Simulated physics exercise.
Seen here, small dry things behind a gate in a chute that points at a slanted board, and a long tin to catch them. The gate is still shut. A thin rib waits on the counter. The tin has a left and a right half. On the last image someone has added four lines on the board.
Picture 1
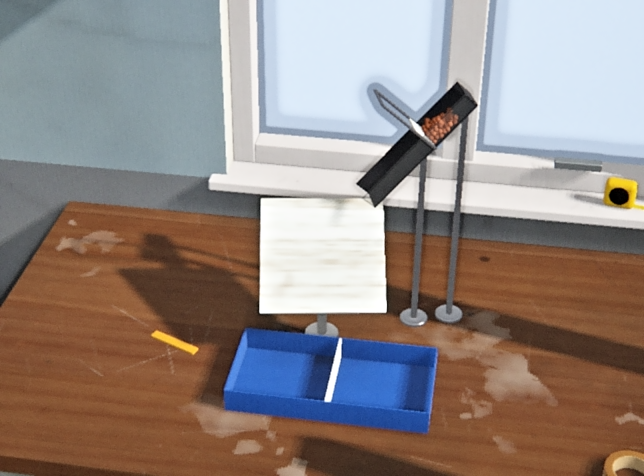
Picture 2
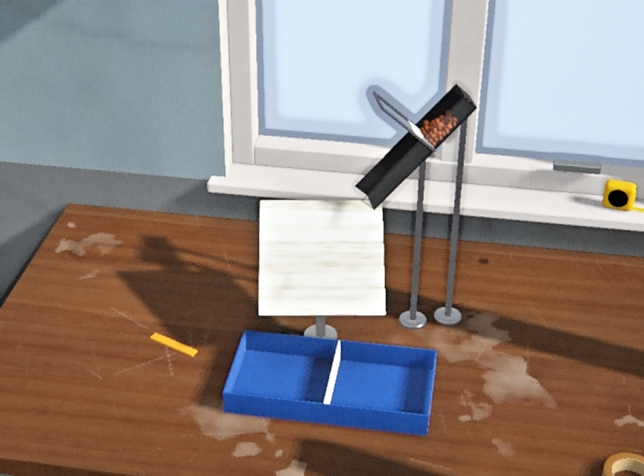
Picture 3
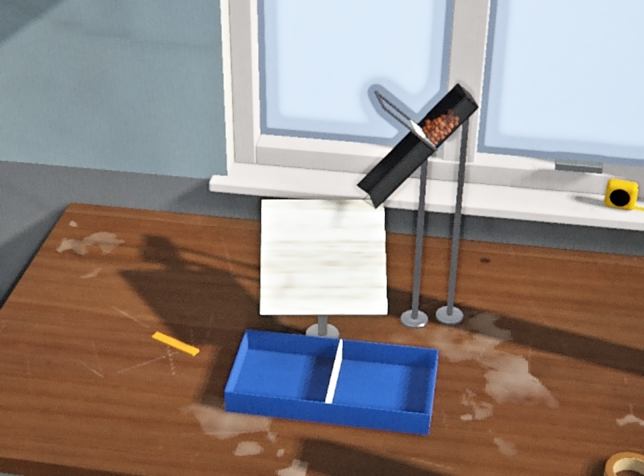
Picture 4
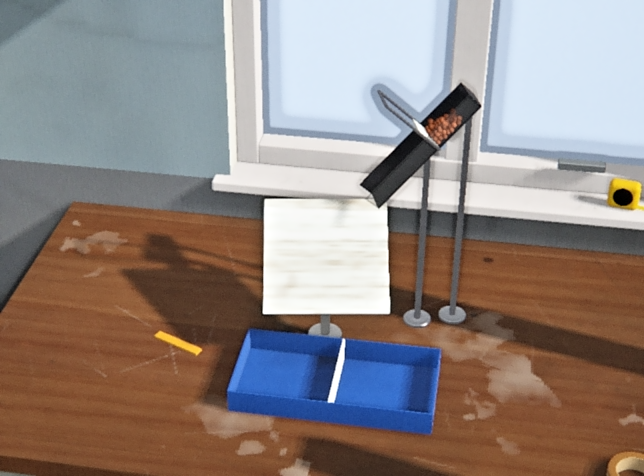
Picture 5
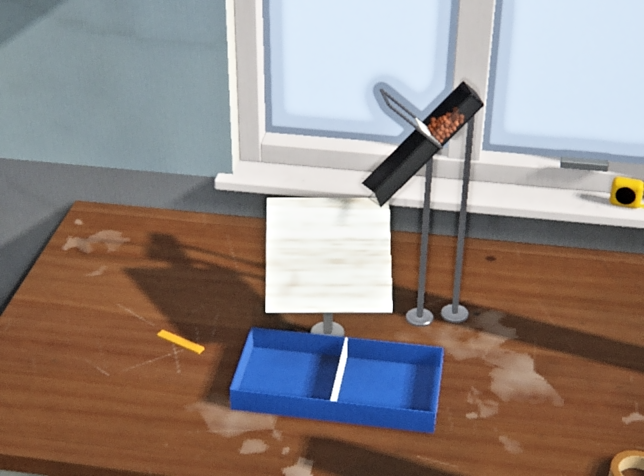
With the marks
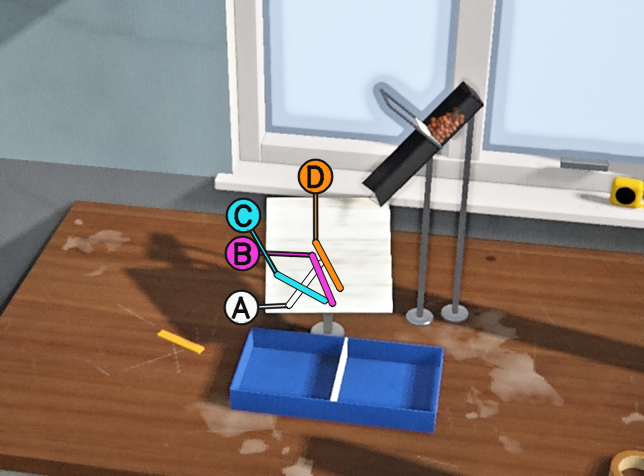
Black chute holding reddish-brown pellets behind a gate above a pale slanted board and divided blue tin, nothing moving but slight view drift.
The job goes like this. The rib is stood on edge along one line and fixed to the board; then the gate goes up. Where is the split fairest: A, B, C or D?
C beats the others.
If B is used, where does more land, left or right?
More lands on the right.
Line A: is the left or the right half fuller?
More lands on the left.
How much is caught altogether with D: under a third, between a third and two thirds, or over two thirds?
It is over two thirds.
On the marked copy, line A from (320, 263) to (288, 305); line B from (312, 255) to (332, 303); line C from (277, 274) to (324, 300); line D from (315, 242) to (340, 288).
Choosing A, of what is caught, the bulk in the left half, a small share in the right.
Choosing B, of what is caught, close to a quarter in the left half, the bulk in the right.
Choosing C, of what is caught, close to half in the left half, close to half in the right.
Choosing D, of what is caught, close to a quarter in the left half, the bulk in the right.
